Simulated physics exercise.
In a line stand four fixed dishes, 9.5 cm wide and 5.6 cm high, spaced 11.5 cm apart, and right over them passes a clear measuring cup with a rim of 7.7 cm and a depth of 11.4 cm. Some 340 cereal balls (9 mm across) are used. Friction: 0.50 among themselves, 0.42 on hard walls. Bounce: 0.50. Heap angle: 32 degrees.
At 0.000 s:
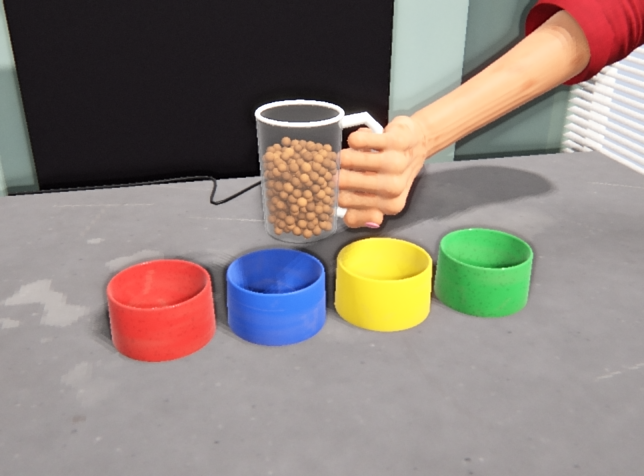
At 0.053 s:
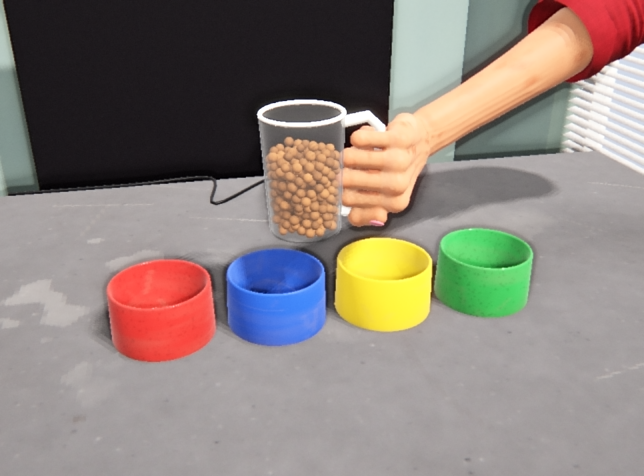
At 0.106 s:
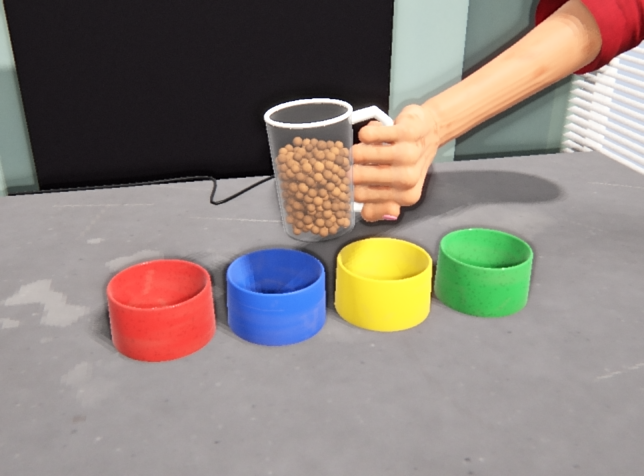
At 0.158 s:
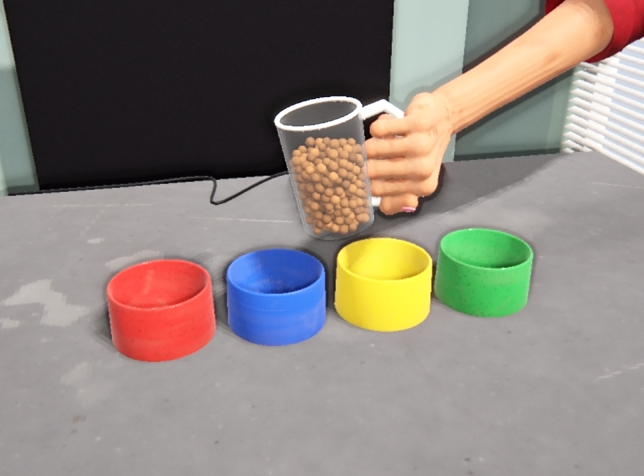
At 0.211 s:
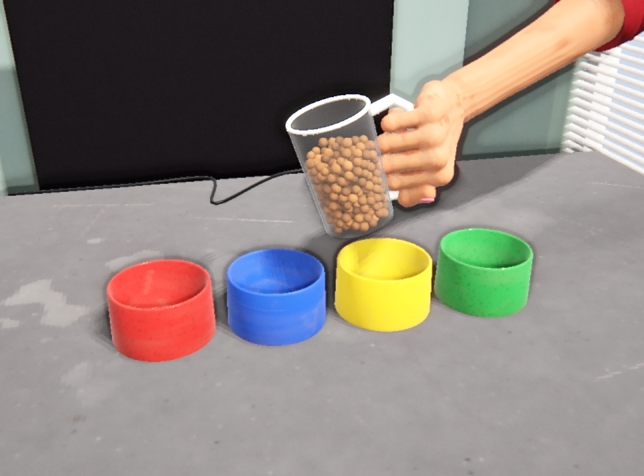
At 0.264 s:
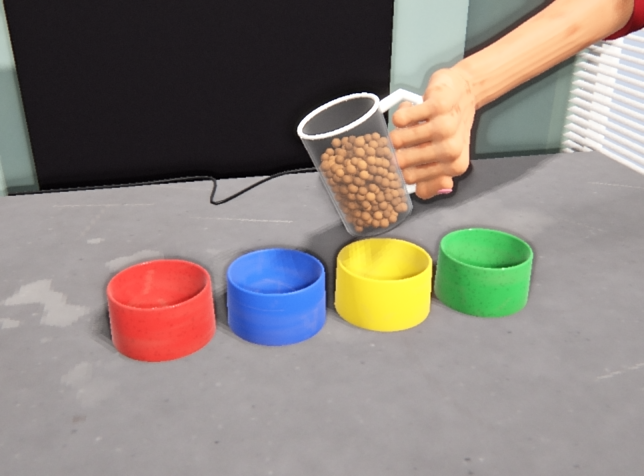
On a grey tabletop, a hand moves a clear cup of brown balls rightward above four coloured dishes, tilting it leftward.
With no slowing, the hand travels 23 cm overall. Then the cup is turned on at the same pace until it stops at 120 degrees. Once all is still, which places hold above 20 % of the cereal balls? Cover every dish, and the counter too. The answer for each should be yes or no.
Red dish - no, blue dish - no, green dish - yes, yellow dish - no, counter - yes.
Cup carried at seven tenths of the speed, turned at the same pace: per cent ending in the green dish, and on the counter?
Green 60, counter 40.
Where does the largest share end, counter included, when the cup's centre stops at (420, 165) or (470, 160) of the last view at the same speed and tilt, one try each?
The winner: Yellow; yellow.
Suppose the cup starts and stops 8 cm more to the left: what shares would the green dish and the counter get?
Then: Green 0, counter 0.
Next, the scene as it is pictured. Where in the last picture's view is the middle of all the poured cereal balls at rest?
Roughly pixel (453, 289).
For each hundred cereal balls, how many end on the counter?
I'd reckon around 40 per cent.
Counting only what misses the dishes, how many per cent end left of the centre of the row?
About 0 percent.
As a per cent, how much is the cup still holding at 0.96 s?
Some 100 per cent.
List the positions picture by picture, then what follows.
In the first picture, cup at (300, 173), tilt 0 degrees, lip at (258, 116), moved 0.0 cm; middle of the pieces at (299, 185); red dish at (159, 284); blue dish at (276, 271); yellow dish at (384, 259); green dish at (486, 248).
In the second picture, cup at (304, 172), tilt 1 degrees, lip at (260, 117), moved 0.3 cm; middle of the pieces at (302, 185).
In the third picture, cup at (314, 172), tilt 5 degrees, lip at (267, 119), moved 1.3 cm; middle of the pieces at (313, 184).
In the fourth picture, cup at (329, 171), tilt 11 degrees, lip at (277, 124), moved 2.8 cm; middle of the pieces at (330, 183).
In the fifth picture, cup at (344, 169), tilt 17 degrees, lip at (289, 129), moved 4.3 cm; middle of the pieces at (346, 182).
In the sixth picture, cup at (359, 168), tilt 23 degrees, lip at (300, 134), moved 5.8 cm; middle of the pieces at (362, 180); red dish at (159, 284); blue dish at (276, 271); yellow dish at (384, 259); green dish at (486, 248). Its pace works out near 110 degrees a second; the hand travels 28 cm a second.
After 0.68 s, tilt 70 degrees; cup holds 100 %.
Then, at 0.96 s, tilt 101 degrees; cup holds 100 %.
After 1.34 s, tilt 120 degrees; cup holds 35 %, green 35 %, yellow 5 %.
In the end, at 2.3 s, red 0 %, blue 0 %, green 50 %, yellow 5 %, counter 40 %.
